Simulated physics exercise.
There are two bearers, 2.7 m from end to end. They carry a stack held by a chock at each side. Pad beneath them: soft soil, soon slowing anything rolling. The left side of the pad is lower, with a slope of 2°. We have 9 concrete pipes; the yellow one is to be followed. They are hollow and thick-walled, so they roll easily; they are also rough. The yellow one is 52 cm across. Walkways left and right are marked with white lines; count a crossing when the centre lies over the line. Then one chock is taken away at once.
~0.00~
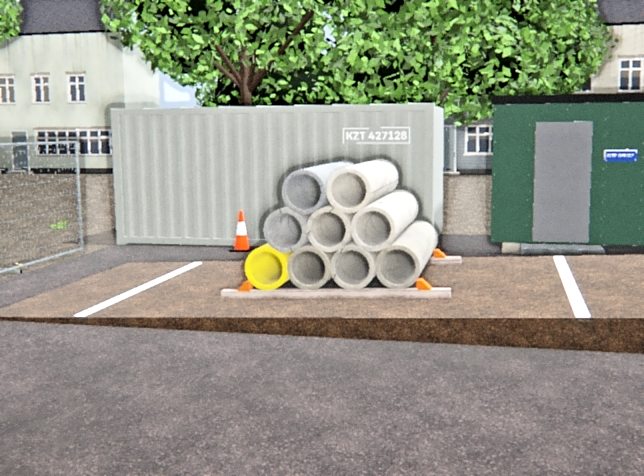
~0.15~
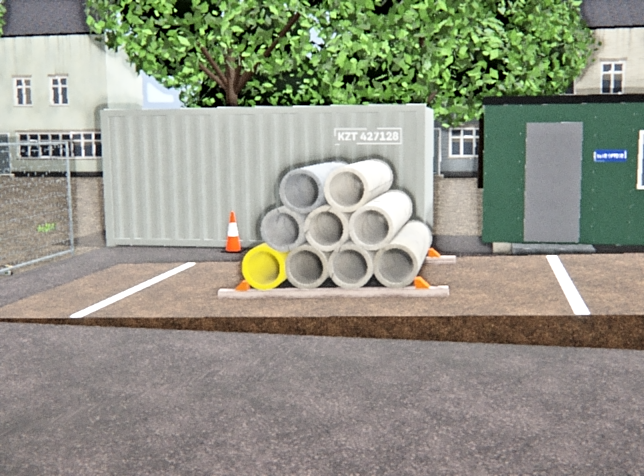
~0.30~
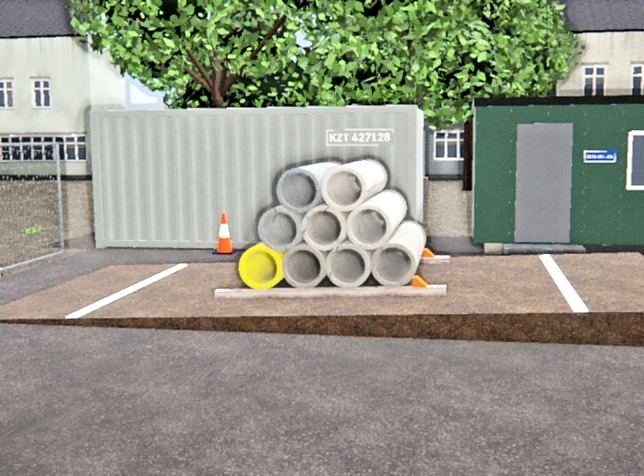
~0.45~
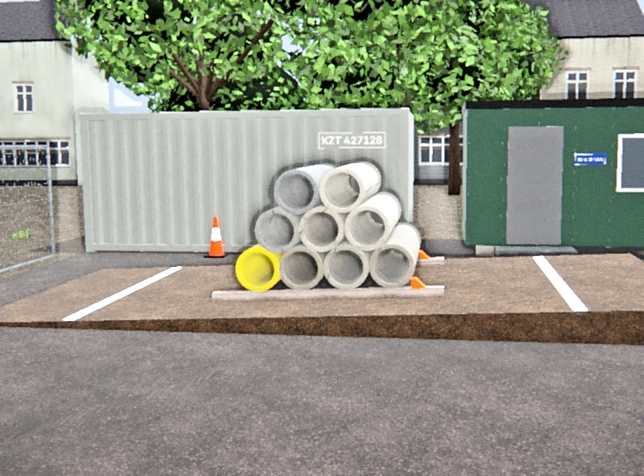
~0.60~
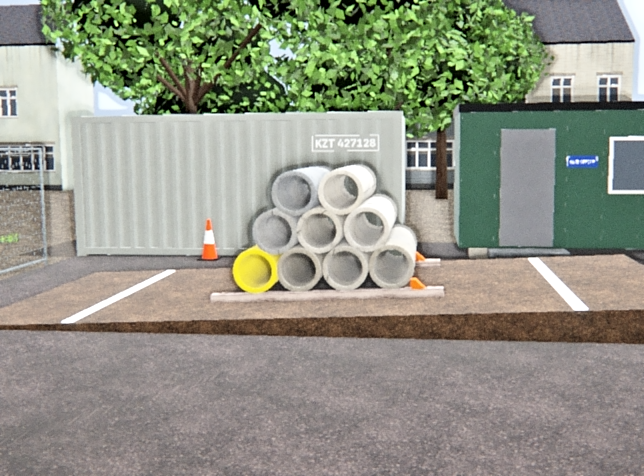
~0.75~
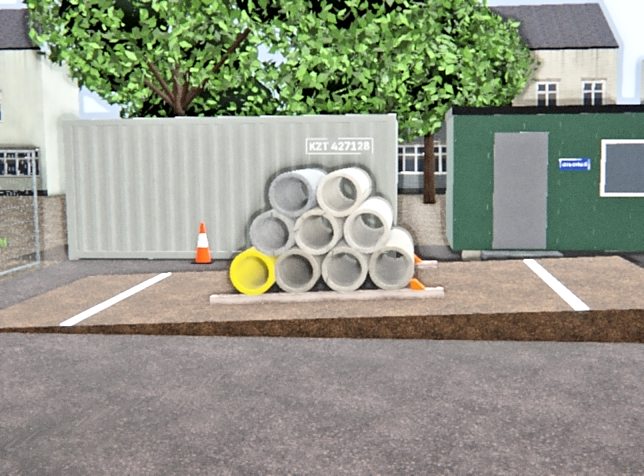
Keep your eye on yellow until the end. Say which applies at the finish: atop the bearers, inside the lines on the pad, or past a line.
Past a line.
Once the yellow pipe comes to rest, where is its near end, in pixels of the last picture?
(9, 291), roughly.
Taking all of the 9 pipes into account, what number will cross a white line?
Total: 4.
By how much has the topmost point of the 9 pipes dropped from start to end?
55 cm.
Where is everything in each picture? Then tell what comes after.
The first picture shows yellow (265, 269); both chocks in; lines at (115, 300) and (575, 298); the pad slopes 2° down to the left; 4 of the 9 form the bottom row.
The second picture shows yellow (263, 269).
The third picture shows yellow (260, 268); left chock gone.
The fourth picture shows yellow (257, 270).
The fifth picture shows yellow (254, 272).
The sixth picture shows yellow (252, 273); lines at (96, 309) and (566, 294).
By 1.3 s, yellow is on the bearers, 30 cm from the bearers' left end, rolling left; 0 of 9 have crossed.
By 1.9 s, yellow is off the bearers, 125 cm short of the left line, rolling left; 0 of 9 have crossed.
By 2.6 s, yellow is off the bearers, 55 cm short of the left line, rolling left; 0 of 9 have crossed.
By 3.4 s, yellow is past the left line; 2 of 9 have crossed.
Finally (8.3 s), yellow is past the left line; 4 of 9 have crossed.
